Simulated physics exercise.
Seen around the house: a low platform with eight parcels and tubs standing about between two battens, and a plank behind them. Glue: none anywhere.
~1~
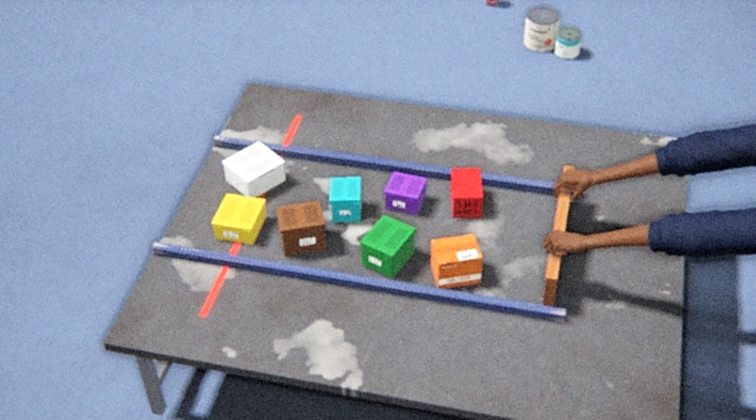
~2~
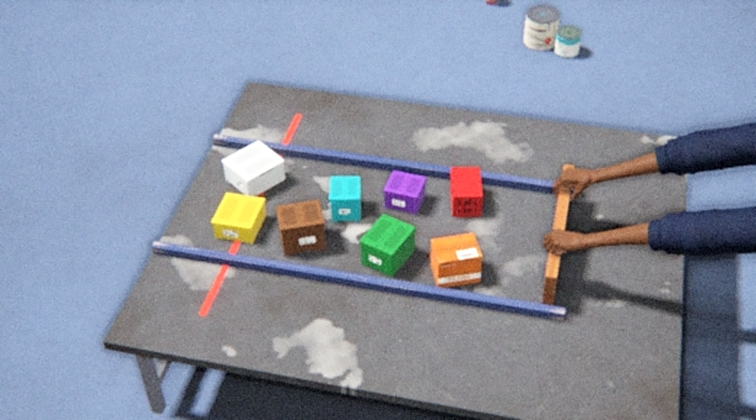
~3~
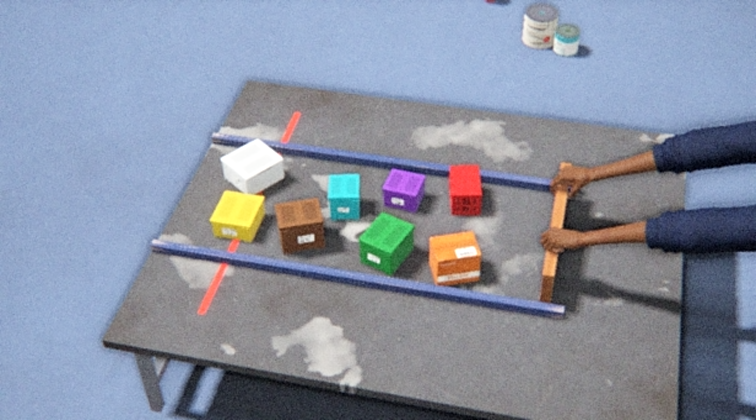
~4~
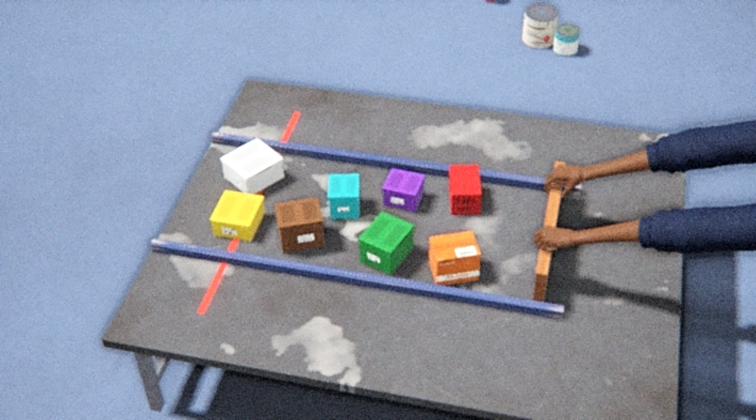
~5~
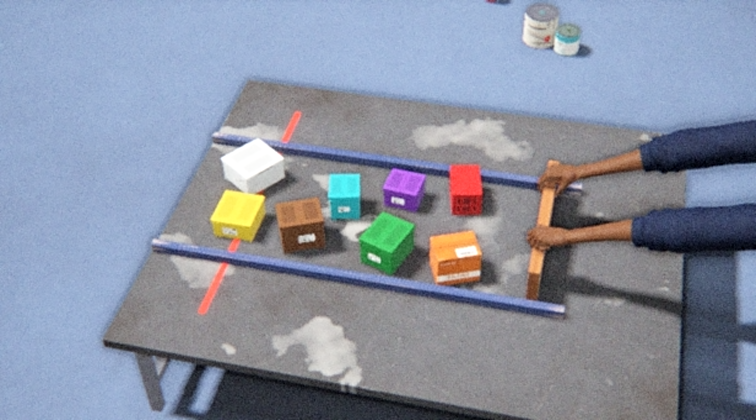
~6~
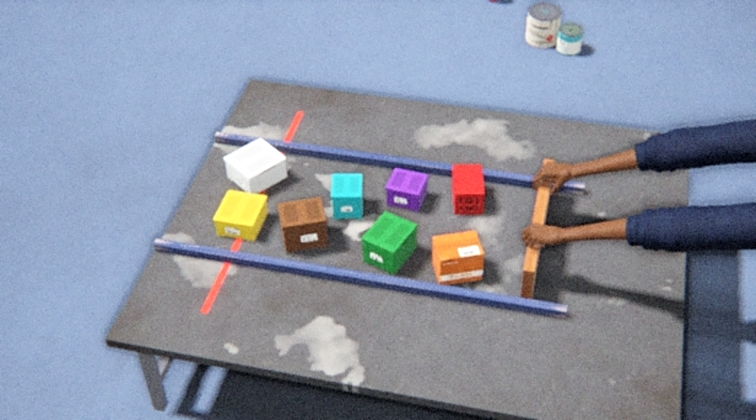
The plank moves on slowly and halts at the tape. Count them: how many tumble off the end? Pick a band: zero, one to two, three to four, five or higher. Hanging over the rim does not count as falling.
Band: Three to four.
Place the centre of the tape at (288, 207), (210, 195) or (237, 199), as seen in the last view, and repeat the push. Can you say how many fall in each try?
Tallies in the order asked: 1, 5, 4.
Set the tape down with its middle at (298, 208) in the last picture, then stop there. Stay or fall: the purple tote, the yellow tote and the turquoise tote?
Outcome: Purple tote is not lost; yellow tote ends up off; turquoise tote is not lost.
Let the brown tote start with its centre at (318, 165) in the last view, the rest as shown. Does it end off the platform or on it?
It goes off the edge.
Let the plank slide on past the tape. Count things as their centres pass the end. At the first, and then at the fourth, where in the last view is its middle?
The first puts it near (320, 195), the next near (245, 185).
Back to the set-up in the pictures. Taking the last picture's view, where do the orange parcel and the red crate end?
Taking them in turn, first comes (222, 216), then (259, 158).
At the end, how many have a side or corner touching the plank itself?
The number is 3.
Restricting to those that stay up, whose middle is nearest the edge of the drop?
It would be the green tote.
A little later, none off yet; white tote at rest near (256, 168); yellow tote at rest near (242, 216); brown tote at rest near (303, 226).
Next, none off yet; white tote at rest near (256, 168); yellow tote shifted a little near (231, 212); brown tote shifted about its own width near (269, 216).
Later still, none off yet; white tote shifted a little near (230, 166); yellow tote tilted a little near (165, 202); brown tote shifted well along near (202, 205).
When it is over, the number that fall off is three or four; down, brown tote, yellow tote and white tote.
